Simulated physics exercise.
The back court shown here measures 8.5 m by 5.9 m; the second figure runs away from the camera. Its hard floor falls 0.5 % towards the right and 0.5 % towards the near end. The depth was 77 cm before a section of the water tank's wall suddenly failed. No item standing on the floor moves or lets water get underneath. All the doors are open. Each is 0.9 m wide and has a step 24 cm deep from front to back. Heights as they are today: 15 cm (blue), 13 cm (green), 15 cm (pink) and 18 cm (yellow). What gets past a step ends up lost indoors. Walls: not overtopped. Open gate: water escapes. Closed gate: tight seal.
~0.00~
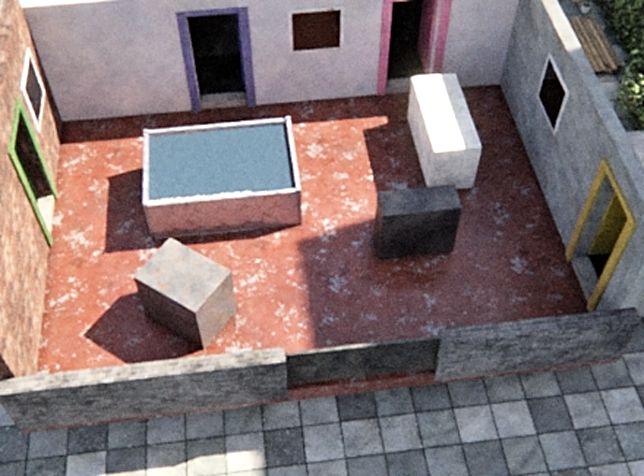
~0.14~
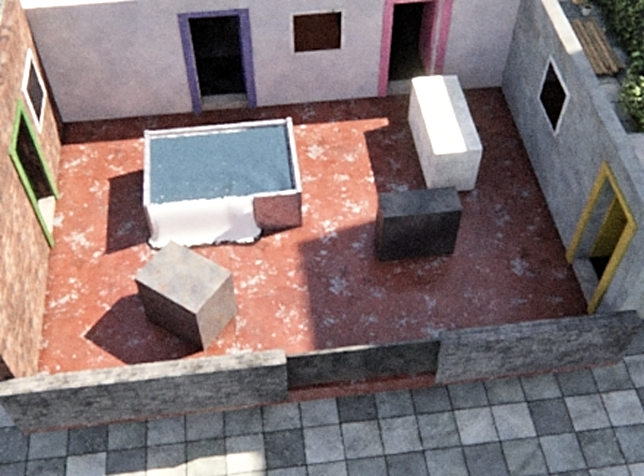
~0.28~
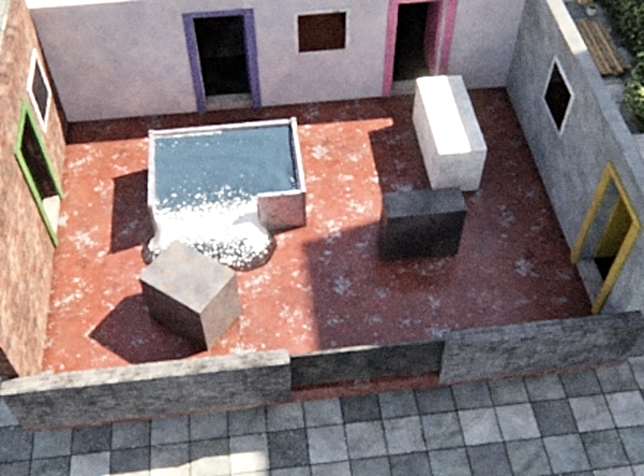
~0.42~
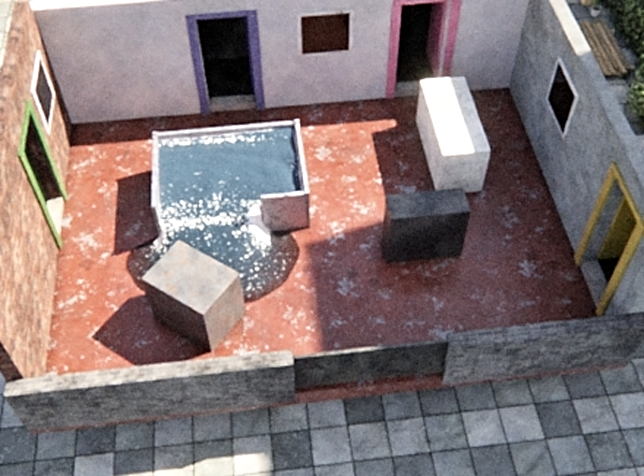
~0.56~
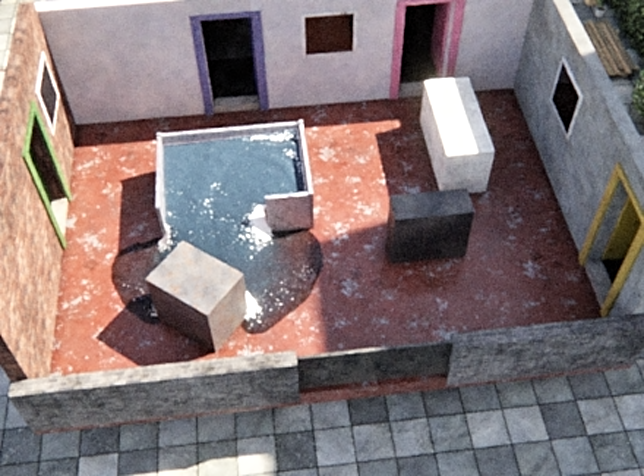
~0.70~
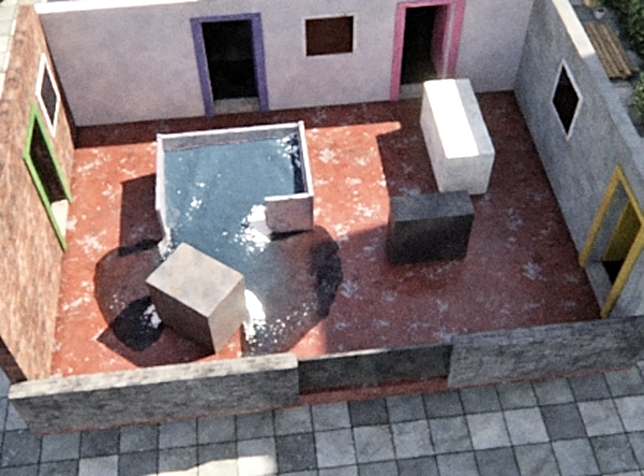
Water bursts through the near side of a raised, pale-walled tank at the left of a walled courtyard with a mottled red floor, seen from high above. A grey-brown block stands in front of the tank, dark and white blocks to the right, with purple, pink, green and yellow doorways around. The water spreads foaming across the floor and around the nearest block, while the view shifts very slightly.
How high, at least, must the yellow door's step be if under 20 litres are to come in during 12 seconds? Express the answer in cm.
I would say about 21 cm.
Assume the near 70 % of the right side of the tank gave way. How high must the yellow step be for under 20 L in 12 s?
Then 11.0 cm.
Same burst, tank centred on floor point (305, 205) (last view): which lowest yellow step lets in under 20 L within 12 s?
At least some 18 centimetres tall.
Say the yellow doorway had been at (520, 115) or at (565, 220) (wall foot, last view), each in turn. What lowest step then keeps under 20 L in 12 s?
You'd want about 13.0 cm there first, then about 9.0 cm.
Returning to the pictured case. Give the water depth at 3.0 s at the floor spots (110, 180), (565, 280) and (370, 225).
Depths of roughly 0 cm, 3 cm and 2 cm, in that order.
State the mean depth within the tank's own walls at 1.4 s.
About 39 cm.
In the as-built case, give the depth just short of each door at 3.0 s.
Door by door, in centimetres - blue 0, green 5, pink 0, yellow 24.
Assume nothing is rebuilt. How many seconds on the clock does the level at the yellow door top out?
Around 3.4 s, give or take.
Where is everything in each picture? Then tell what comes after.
In the first frame, the water tank at (220, 163) is whole and still, 77 cm deep; the yellow door at (596, 245) is dry.
In the second frame, the gap is at (205, 223), the front 0.3 m out at (244, 243); the back of the water tank holds 77 cm.
In the third frame, the front is at (239, 267), 0.8 m from the gap at (209, 224); 1.3 m2 of floor is wet, 75 cm left at the back.
In the fourth frame, water pours out at (213, 226) and has run 1.4 m, to a hidden place; about 12 cm deep outside, 66 cm at the back.
In the fifth frame, the front is at (251, 328), 1.9 m from the gap at (217, 227); 4.0 m2 of floor is wet, 68 cm left at the back.
In the sixth frame, the front is at a hidden place, 2.5 m from the gap at (217, 229); 5.4 m2 of floor is wet, 63 cm left at the back; 4.2 m in a straight line remain to the yellow door at (610, 252).
After 1.4 s water covers 25 % of the floor, deepest (52 cm) near (206, 281); it has not reached the yellow door.
After 3.0 s water covers 50 % of the floor, deepest (35 cm) near (197, 349); 24 cm at the yellow door, 1 litre in over its 18 cm step.
After 12.0 s water covers 100 % of the floor, deepest (14 cm) near (510, 217); 10 cm at the yellow door, 44 litres in over its 18 cm step.
At the yellow door as built, the water arrived by 2.7 s and peaked near 27 cm at 3.4 s.
With a step of 18 cm, 43 litres would have come in within the 12 s; with 24 cm, 6 litres. So under 20 litres takes about 21 cm.
